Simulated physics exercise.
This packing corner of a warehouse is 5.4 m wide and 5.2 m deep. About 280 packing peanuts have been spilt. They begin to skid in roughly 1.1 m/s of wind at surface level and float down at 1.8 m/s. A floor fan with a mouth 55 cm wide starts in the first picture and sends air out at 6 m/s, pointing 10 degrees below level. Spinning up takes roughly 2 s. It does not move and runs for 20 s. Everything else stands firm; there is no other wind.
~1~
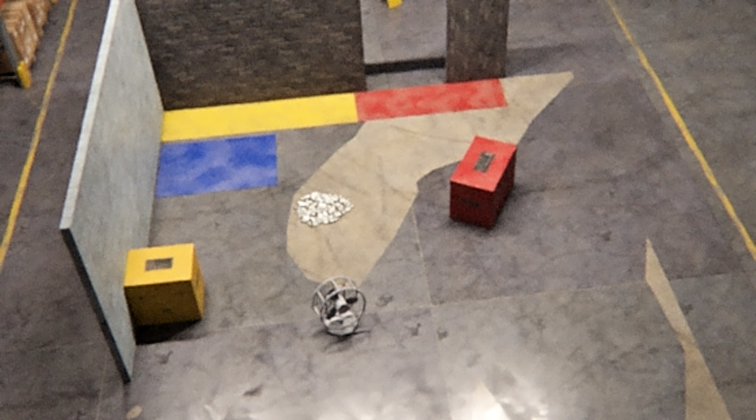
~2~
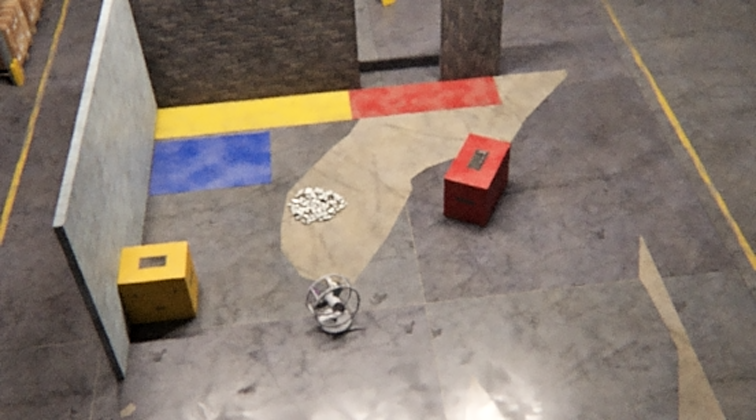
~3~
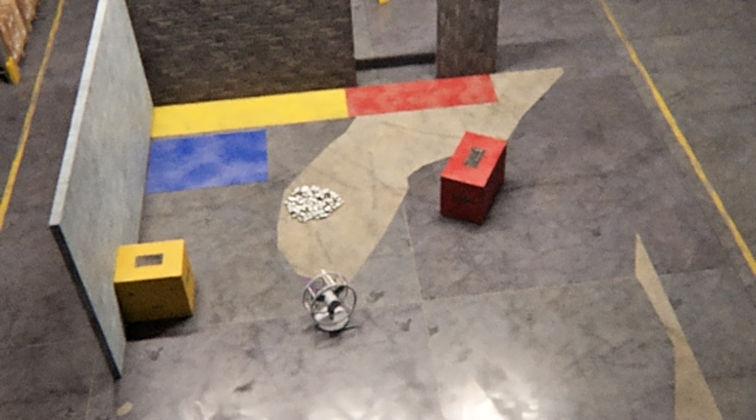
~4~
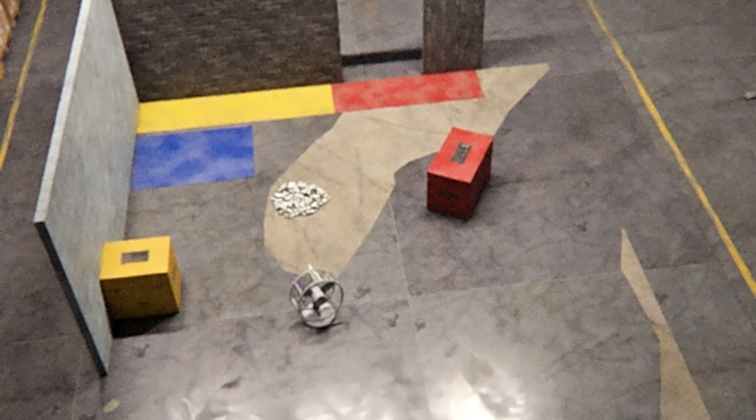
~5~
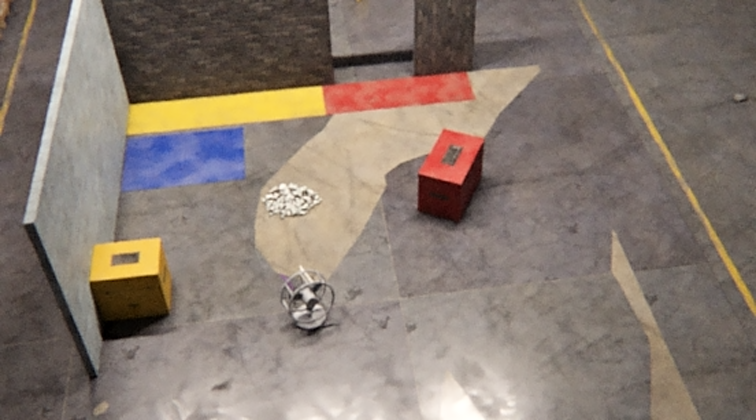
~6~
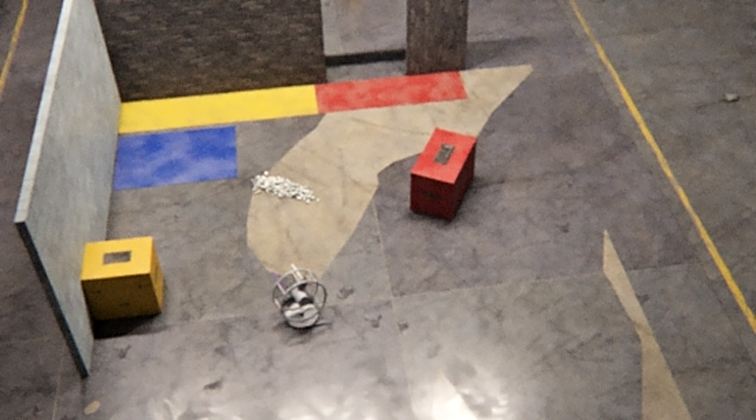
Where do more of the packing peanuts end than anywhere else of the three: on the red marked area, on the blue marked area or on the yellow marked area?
It is red that takes the most.
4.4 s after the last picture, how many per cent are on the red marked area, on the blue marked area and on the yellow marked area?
About 30 % red, 0 % blue, 70 % yellow.
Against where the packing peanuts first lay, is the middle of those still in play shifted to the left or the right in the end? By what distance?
To the right, by about 1.2 m.
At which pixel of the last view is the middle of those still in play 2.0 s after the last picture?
At about (274, 91).
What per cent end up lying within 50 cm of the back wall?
About 50 %.
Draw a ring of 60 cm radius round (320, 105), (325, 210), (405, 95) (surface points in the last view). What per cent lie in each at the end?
In turn about 30 %, 0 %, 0 %.
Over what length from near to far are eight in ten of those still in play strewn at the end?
Roughly 0.4 m.
Then, 2.0 s after the last picture, 8 % are on the red marked area, 77 % on the yellow marked area and 0 % on the blue marked area; the middle of those still in play is near (274, 91); 0 % have settled or left.
Then, 4.4 s after the last picture, 27 % are on the red marked area, 67 % on the yellow marked area and 0 % on the blue marked area; the middle of those still in play is near (297, 89); 1 % have settled or left.
Then, 9.0 s after the last picture, 46 % are on the red marked area, 27 % on the yellow marked area and 0 % on the blue marked area; the middle of those still in play is near (326, 85); 6 % have settled or left.
Then, 18.0 s after the last picture, at the end, 42 % are on the red marked area, 5 % on the yellow marked area and 0 % on the blue marked area; the middle of those still in play is near (347, 81).
